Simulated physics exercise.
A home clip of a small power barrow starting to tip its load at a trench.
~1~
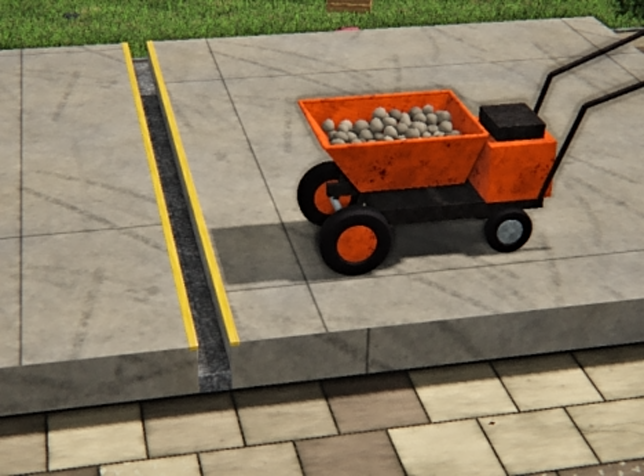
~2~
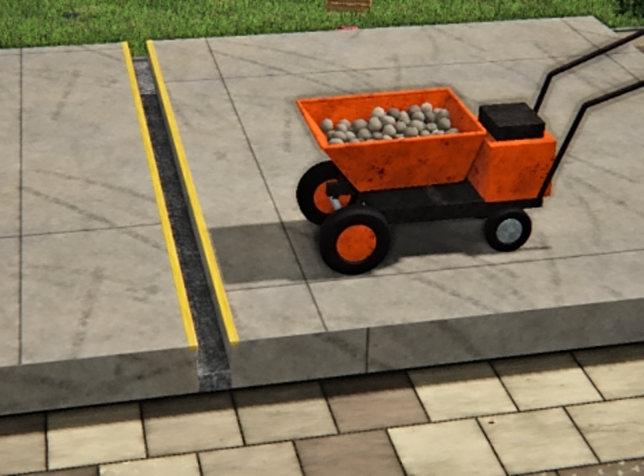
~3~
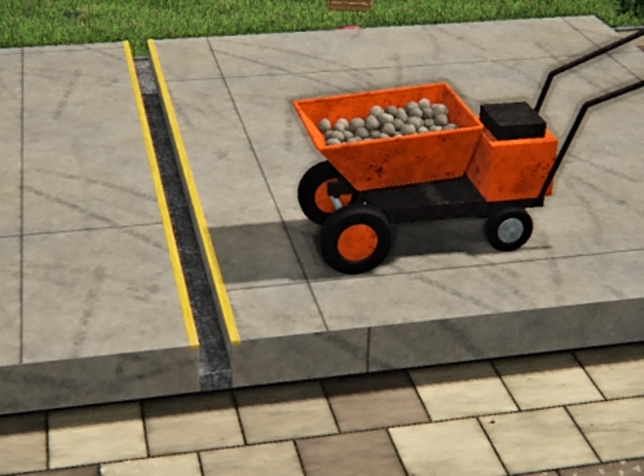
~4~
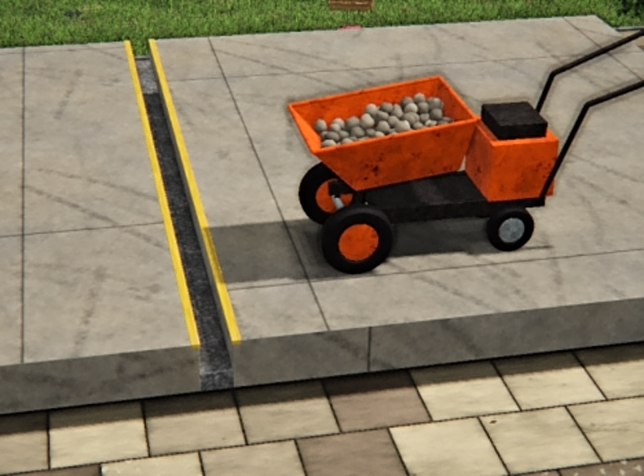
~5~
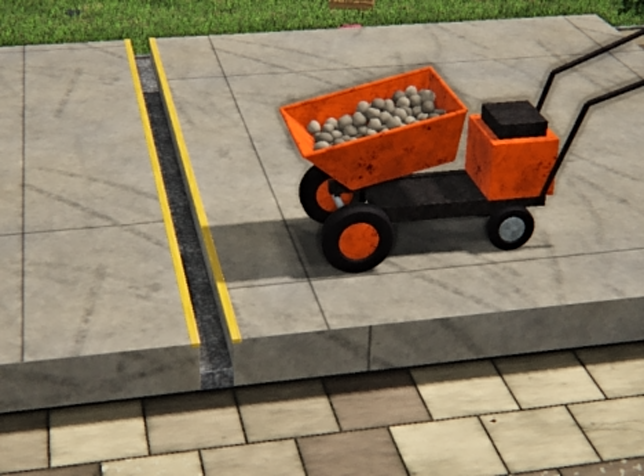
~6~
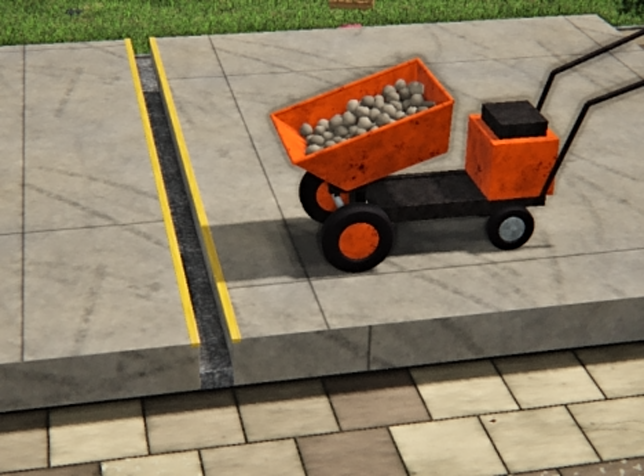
The orange skip of a small power barrow, heaped with round grey pebbles, sits level on a concrete slab, to the right of a narrow trench edged in yellow. It then tilts toward the left, its rear rising away from the chassis and its front lip dipping, while the wheels stay in place.
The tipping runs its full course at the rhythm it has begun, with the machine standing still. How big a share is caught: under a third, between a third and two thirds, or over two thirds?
Between the edges lies from one third to two thirds of the load.
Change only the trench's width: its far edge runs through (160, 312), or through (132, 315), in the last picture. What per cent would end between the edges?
Near 70 % and 80 %.
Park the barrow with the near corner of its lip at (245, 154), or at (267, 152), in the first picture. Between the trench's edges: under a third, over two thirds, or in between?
In turn: Under a third; under a third.
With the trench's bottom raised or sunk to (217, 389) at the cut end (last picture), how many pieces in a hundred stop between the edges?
Near 50 %.
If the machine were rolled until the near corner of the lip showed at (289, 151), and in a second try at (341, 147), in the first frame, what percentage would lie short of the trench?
The first gives 0 %, the second 30 %.
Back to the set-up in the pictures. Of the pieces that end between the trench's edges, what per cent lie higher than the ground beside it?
About 25 per cent.
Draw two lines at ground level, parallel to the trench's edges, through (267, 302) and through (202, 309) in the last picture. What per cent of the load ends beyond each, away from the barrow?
Near 90 % and 40 %.
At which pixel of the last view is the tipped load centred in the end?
Near (192, 251).
Just after the last frame, skip tipped steeply; every one in the skip.
A moment on, skip tipped right over; roughly two thirds in the skip; about a tenth short of the trench; roughly a quarter in or heaped over the trench; just a few beyond it; just a few falling.
Further on, skip tipped right over; roughly a quarter in the skip; roughly a quarter short of the trench; roughly half in or heaped over the trench; roughly a quarter beyond it.
When it is over, skip tipped right over; about a tenth in the skip; roughly a quarter short of the trench; roughly half in or heaped over the trench; roughly a quarter beyond it.
